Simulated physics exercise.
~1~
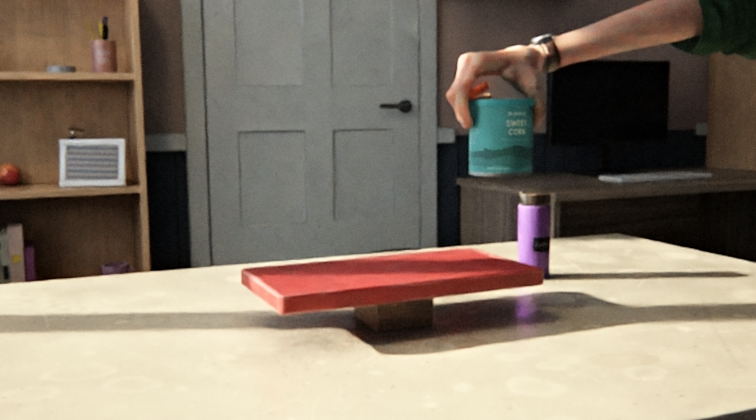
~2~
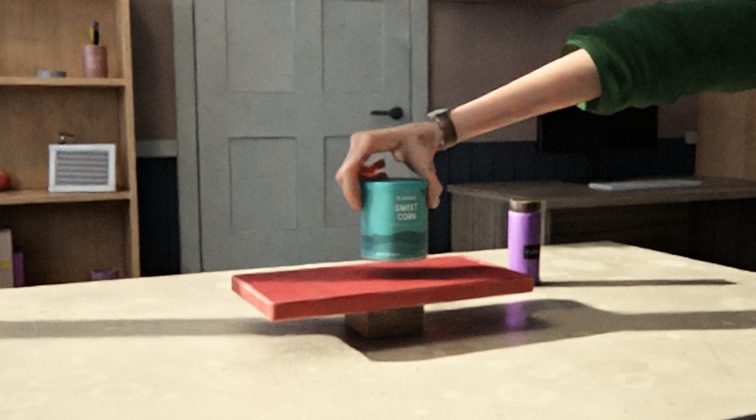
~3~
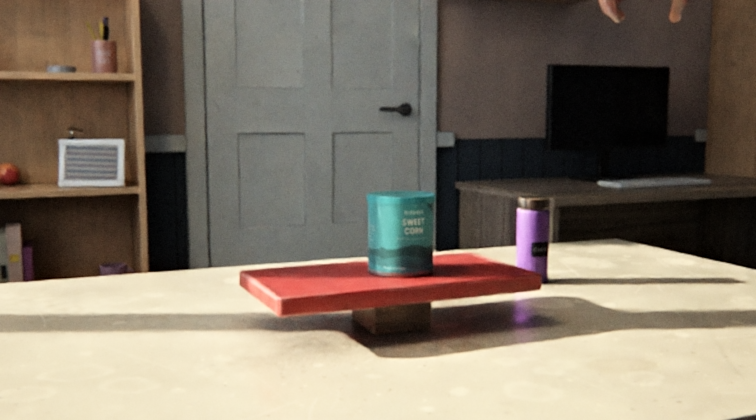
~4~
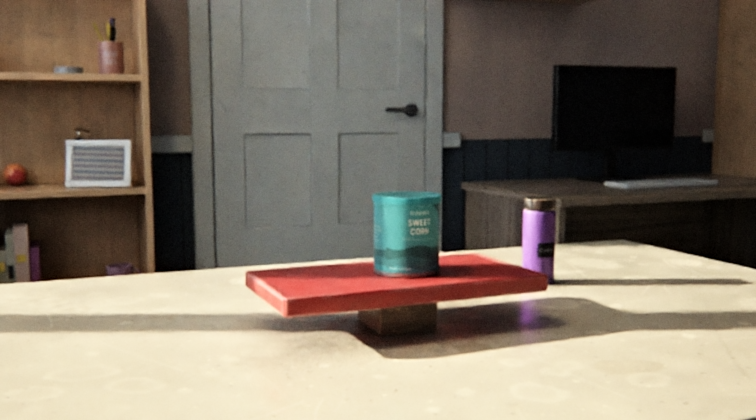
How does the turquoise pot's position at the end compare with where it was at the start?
At the start it was held in the air by a hand, above and near the purple shaker. At the end it stood further left and lower, resting on the red tray.
A turquoise pot was carried left and lowered by a hand onto a red tray balanced on a brown block, near a purple shaker. The hand let go and drew back, and the pot stayed put with the pile holding steady.
